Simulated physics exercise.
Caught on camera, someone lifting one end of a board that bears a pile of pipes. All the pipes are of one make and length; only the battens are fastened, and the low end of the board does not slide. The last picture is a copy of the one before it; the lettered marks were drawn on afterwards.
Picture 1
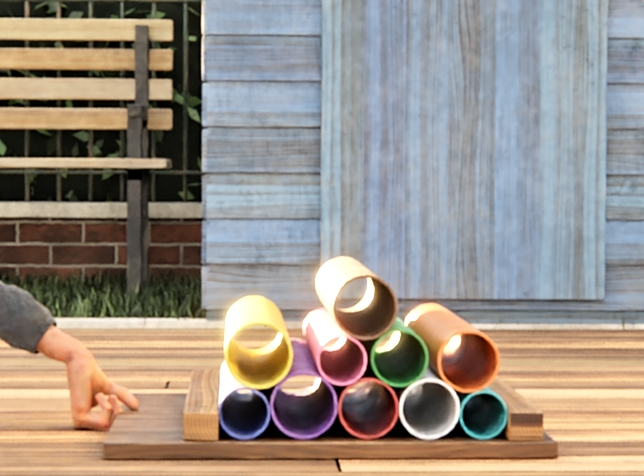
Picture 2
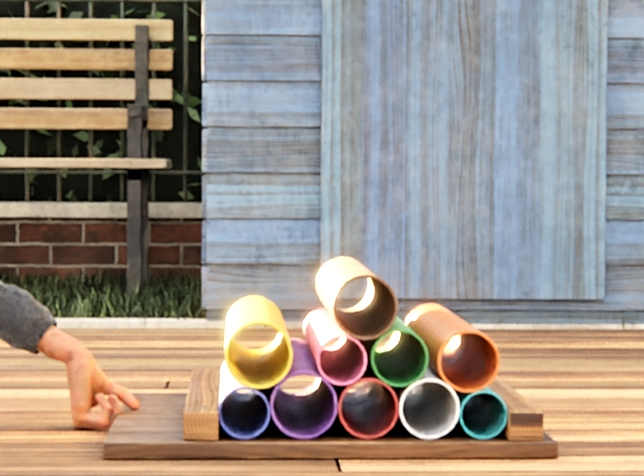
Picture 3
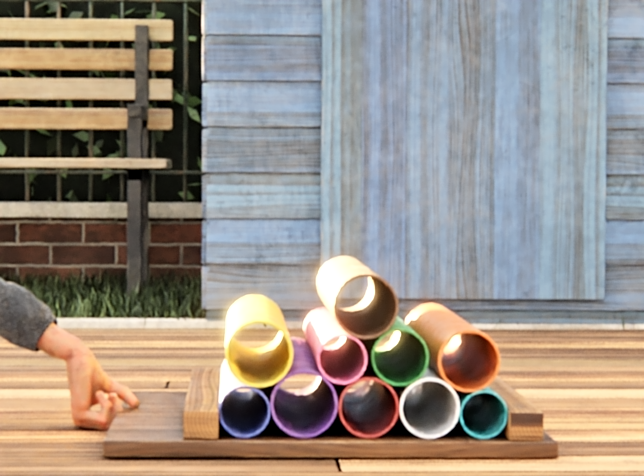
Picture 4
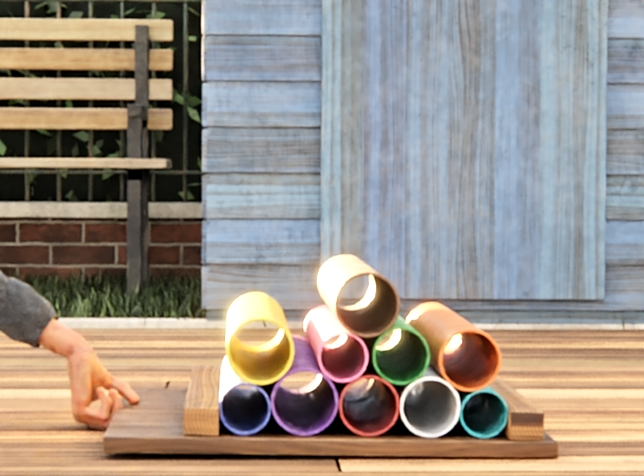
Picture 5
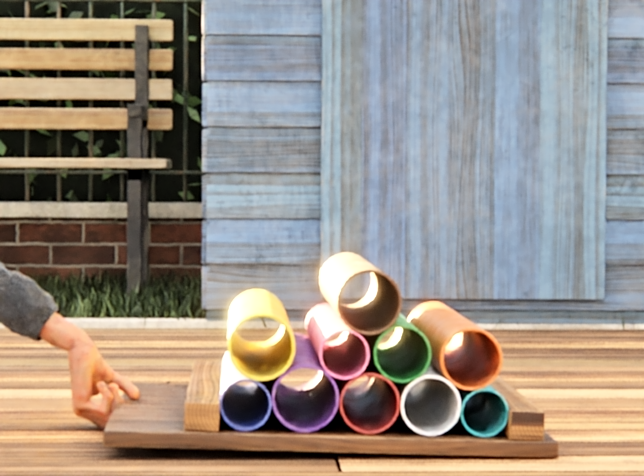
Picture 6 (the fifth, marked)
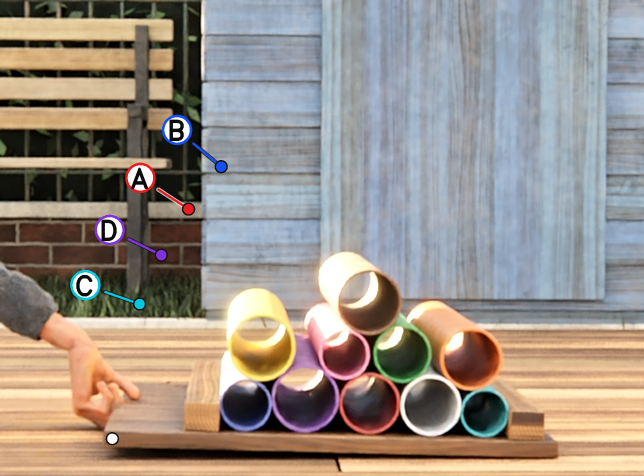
On a wooden deck, a hand at the left slowly raising one end of a board stacked with colourful pipes, tilting it slightly.
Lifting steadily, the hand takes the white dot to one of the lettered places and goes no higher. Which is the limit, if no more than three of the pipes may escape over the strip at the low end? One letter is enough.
Mark D is as high as it can go.
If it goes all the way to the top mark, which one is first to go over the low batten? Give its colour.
The orange one.
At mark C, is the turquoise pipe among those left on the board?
Yes.
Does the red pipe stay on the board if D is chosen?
Yes.
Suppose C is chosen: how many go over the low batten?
At C the number is one.
On the marked copy, A at (189, 209); B at (221, 167); C at (139, 304); D at (161, 255); the white dot at (113, 438).
With D. Early on, board at 16°.
Further on, board at 26°.
At the end, board at 26°, one over the low batten (orange).
As for the rest, A four over the low batten (pink, orange, green, brown); B four over the low batten (pink, orange, green, brown); C one over the low batten (orange).
